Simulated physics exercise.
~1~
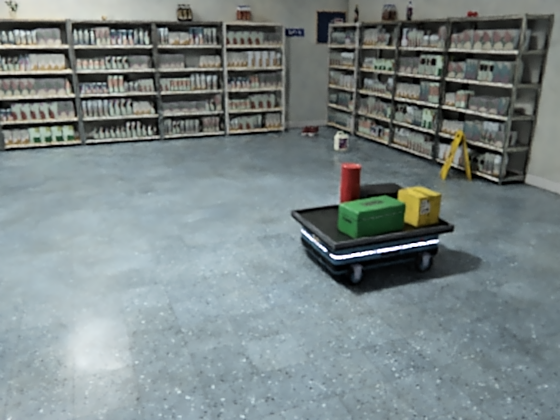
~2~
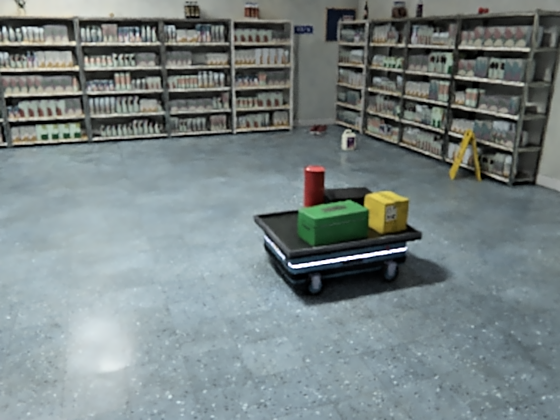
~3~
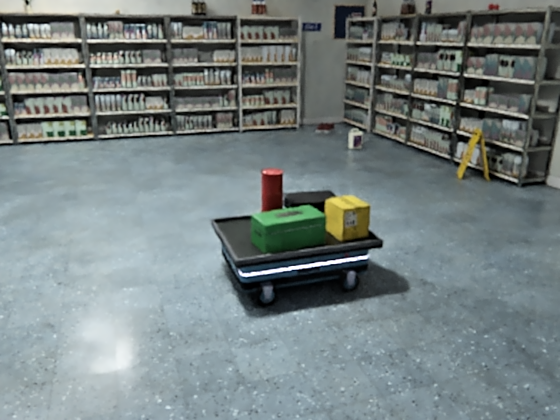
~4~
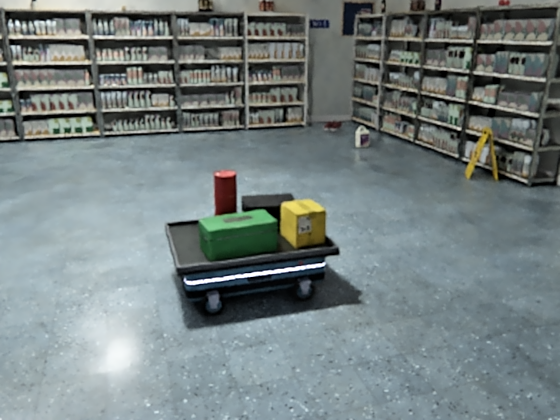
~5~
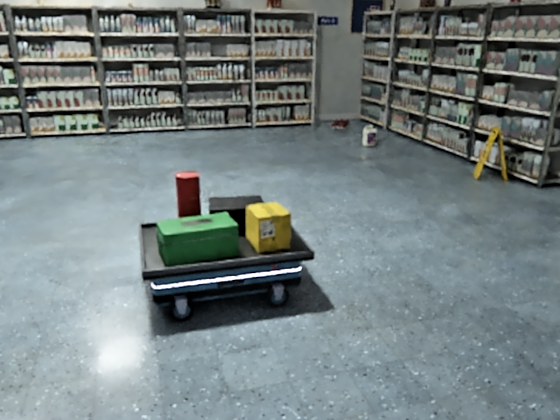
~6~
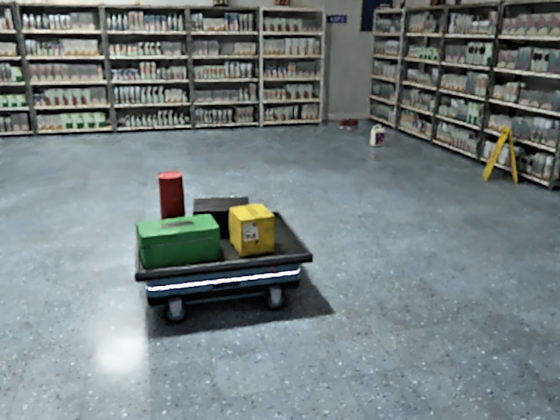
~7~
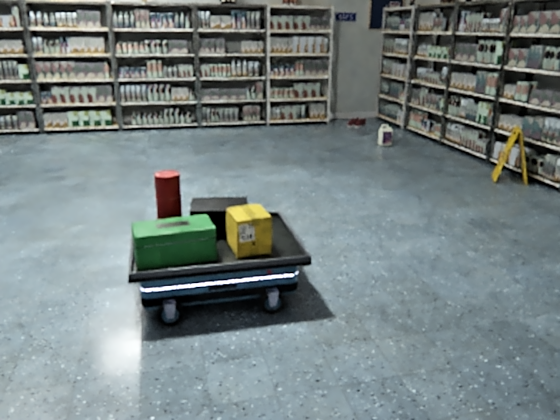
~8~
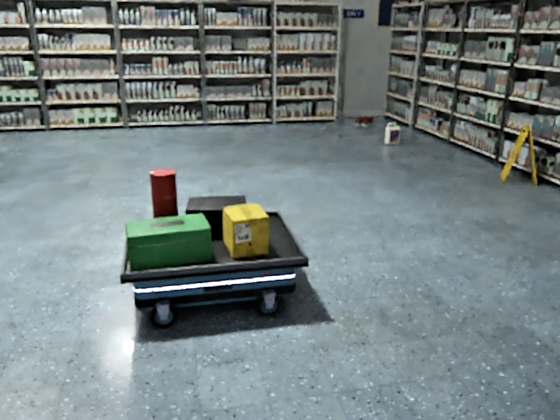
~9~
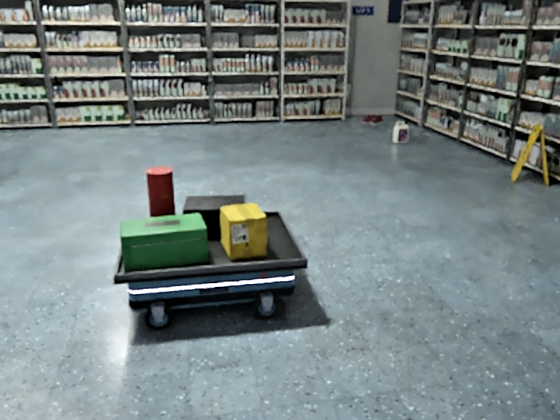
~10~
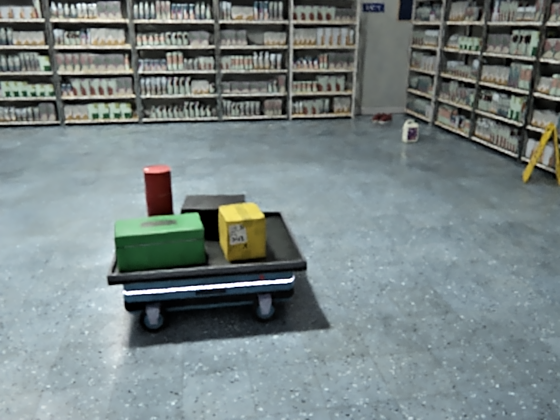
The video shows a low wheeled cart carrying a green toolbox, yellow parcel, black crate and upright red canister across a shelf-lined room, moving left, then slowing to a stop. The camera drifts slightly sideways, and all four items remain on the cart, the canister still standing.
